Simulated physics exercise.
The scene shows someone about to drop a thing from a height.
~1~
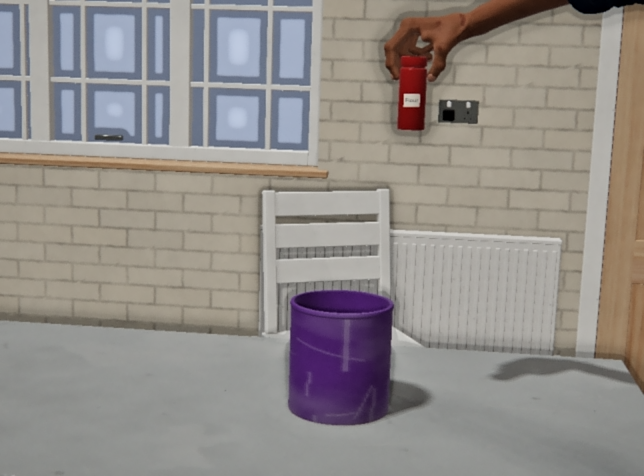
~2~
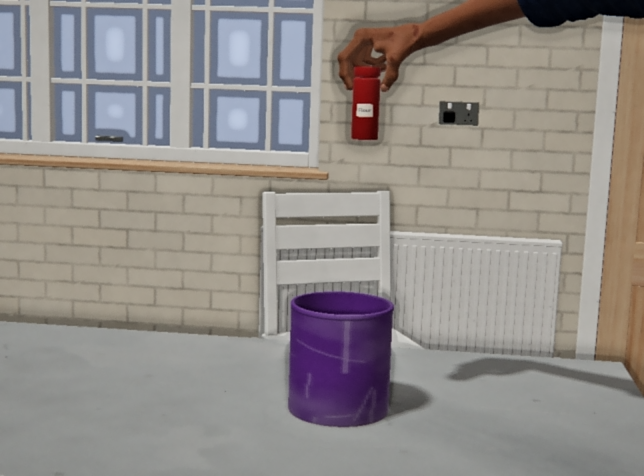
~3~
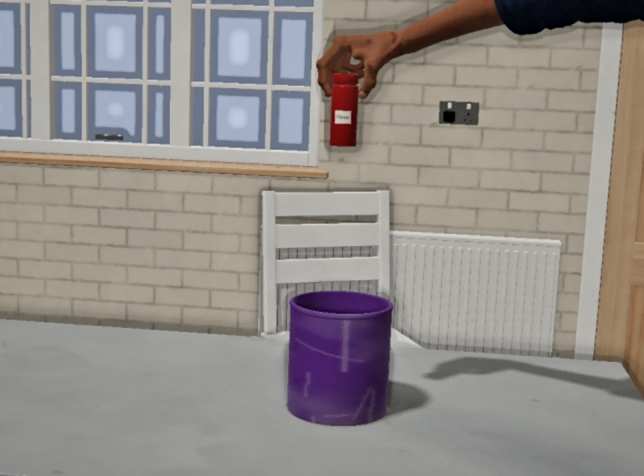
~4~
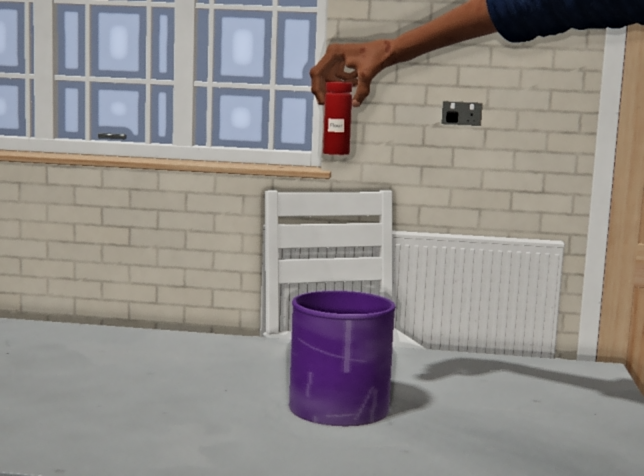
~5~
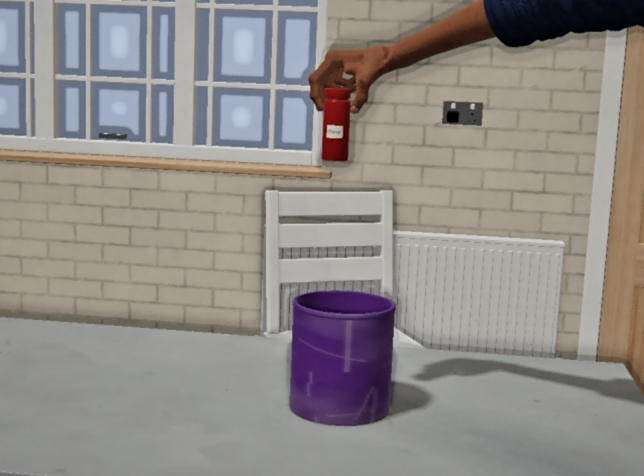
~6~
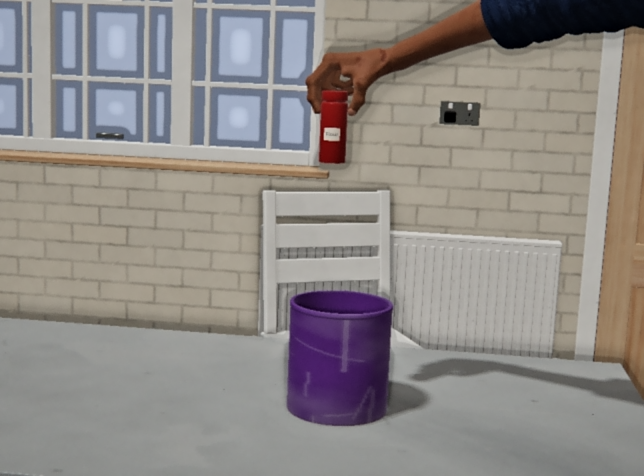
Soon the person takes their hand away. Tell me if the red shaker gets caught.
The red shaker will have found the opening.
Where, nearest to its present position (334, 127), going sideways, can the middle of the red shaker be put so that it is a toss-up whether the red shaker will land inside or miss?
In the last view, the boundary sits at approximately (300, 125).
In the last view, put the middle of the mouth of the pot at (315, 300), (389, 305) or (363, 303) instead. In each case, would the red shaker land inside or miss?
Okay, so it makes it in, then it stays out, and then it makes it in.
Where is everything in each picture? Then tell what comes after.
The first frame shows still on the way; red shaker (412, 94); pot (340, 355).
The second frame shows still on the way; red shaker (366, 103); pot (340, 356).
The third frame shows still on the way; red shaker (344, 110); pot (339, 356).
The fourth frame shows still on the way; red shaker (338, 118); pot (341, 356).
The fifth frame shows still on the way; red shaker (336, 124); pot (342, 355).
The sixth frame shows in place, still held; red shaker (334, 127); pot (339, 355).
Then, 0.16 s after the last picture, red shaker moved well along near (331, 174).
Then, 0.24 s after the last picture, red shaker falling near (328, 254).
Then, 0.30 s after the last picture, red shaker falling near (324, 339).
At rest, the red shaker lands inside, near (323, 370).
